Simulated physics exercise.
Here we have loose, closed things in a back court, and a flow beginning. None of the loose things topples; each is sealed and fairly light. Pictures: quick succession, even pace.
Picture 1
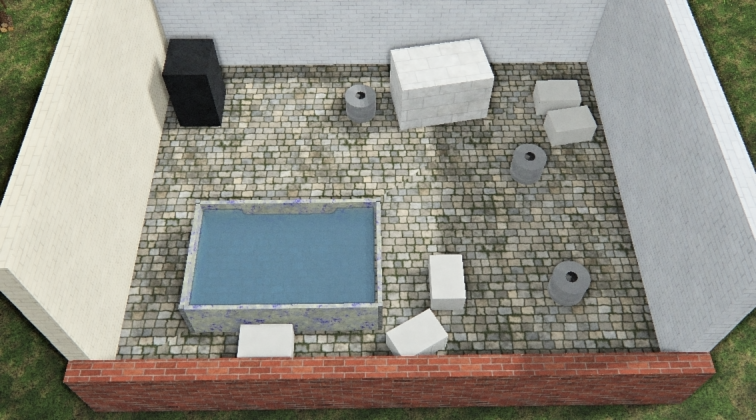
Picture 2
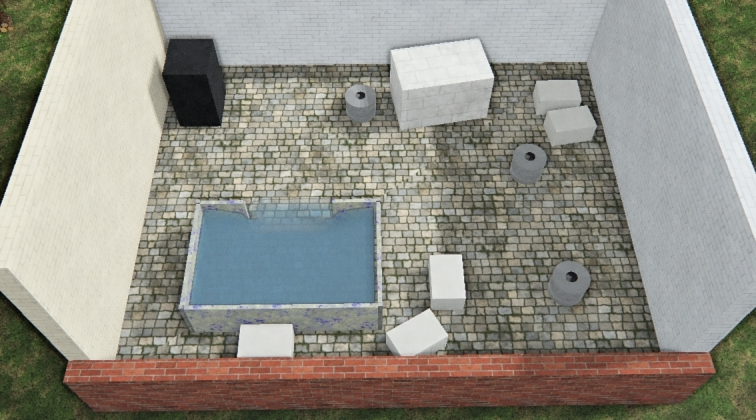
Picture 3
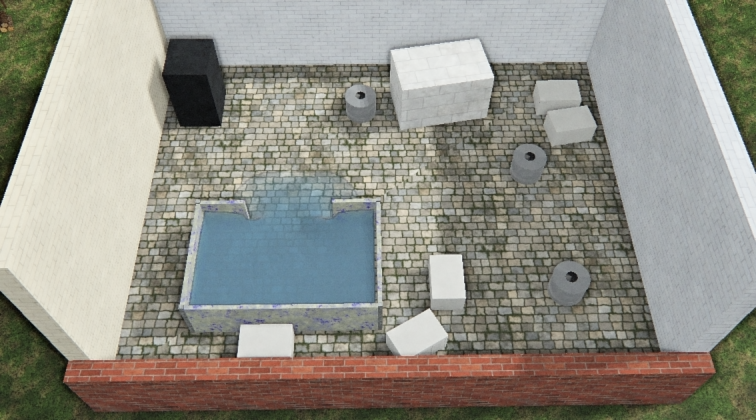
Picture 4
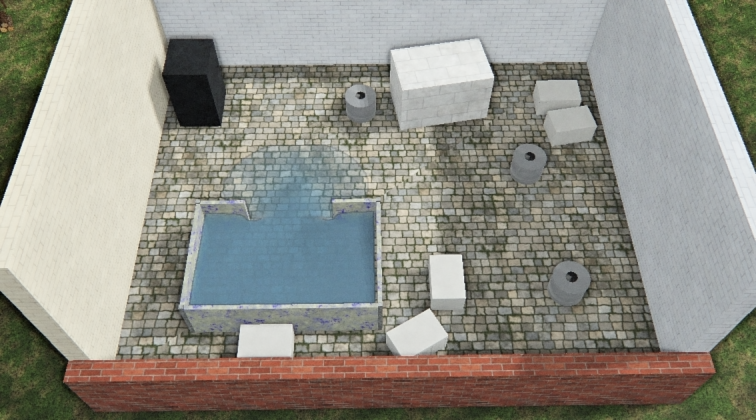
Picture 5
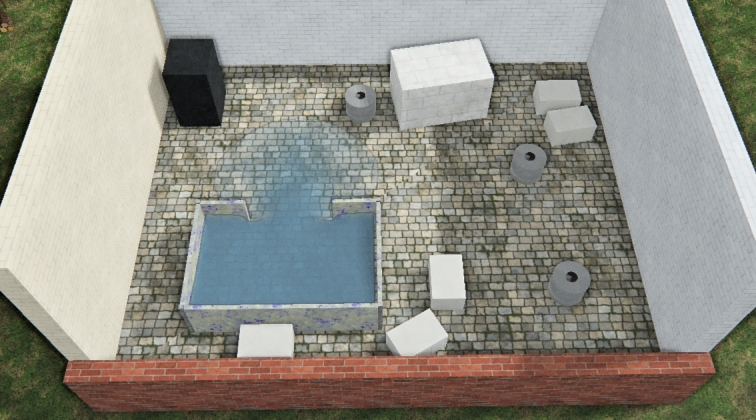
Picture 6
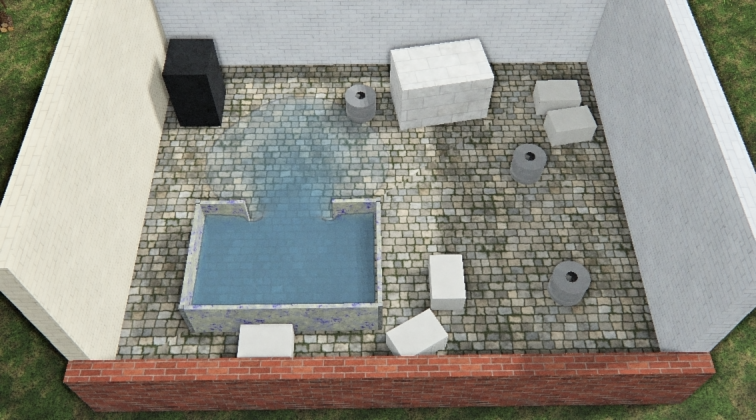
A walled back court paved with cobbles, with pale walls at the back and sides and a red brick one in front, is seen from high above. A stone-rimmed pool of blue water sits left of centre, among white blocks, three grey round tubs and a tall black box. The pool's back wall opens and water spreads over the cobbles, while the other objects and camera stay still.
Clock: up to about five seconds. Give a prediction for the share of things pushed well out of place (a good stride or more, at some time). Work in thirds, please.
Fewer than a third of the things get pushed well away.
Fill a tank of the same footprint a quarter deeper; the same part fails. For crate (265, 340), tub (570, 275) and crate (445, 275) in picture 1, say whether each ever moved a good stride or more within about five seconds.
The first came up short, the next came up short, and the last came up short.
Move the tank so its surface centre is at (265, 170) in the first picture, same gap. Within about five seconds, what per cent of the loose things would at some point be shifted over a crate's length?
The share comes to close to 40 percent.
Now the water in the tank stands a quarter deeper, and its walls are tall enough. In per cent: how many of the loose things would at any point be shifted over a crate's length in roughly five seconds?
Share moved: 20 in a hundred.
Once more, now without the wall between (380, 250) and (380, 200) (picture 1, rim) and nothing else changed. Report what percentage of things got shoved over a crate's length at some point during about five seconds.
That works out to about 60 per cent of them.
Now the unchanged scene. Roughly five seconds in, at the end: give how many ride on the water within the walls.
Count: 2.
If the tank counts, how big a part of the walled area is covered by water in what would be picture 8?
Near 30 %.
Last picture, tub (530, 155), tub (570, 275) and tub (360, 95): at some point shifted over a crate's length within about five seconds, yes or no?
Item one stayed under the mark, item two stayed under the mark, item three went the distance.
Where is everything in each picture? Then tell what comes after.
In the first frame, a crate at (572, 119) rests on the ground; a tub at (361, 96) rests on the ground; 0 of 8 have shifted.
In the second frame, a crate at (572, 119) rests on the ground; a tub at (361, 96), on the bottom; 0 of 8 have shifted.
In the third frame, a crate at (572, 119), on the bottom; a tub at (361, 96), on the bottom; 0 of 8 have shifted.
In the fourth frame, a crate at (572, 119) rests on the ground; a tub at (361, 96), on the bottom; 0 of 8 have shifted.
In the fifth frame, a crate at (572, 119), on the bottom; a tub at (361, 96) rests on the ground; 0 of 8 have shifted.
In the sixth frame, a crate at (572, 119) rests on the ground; a tub at (361, 96), on the bottom; 0 of 8 have shifted.
A moment on, 0 of 8 are well off their spots; 0 afloat.
Next, 1 of 8 are well off their spots; 1 afloat.
Later, 1 of 8 are well off their spots; 0 afloat.
In the end, 1 of 8 are well off their spots, and 1 have been at some point; 2 afloat.
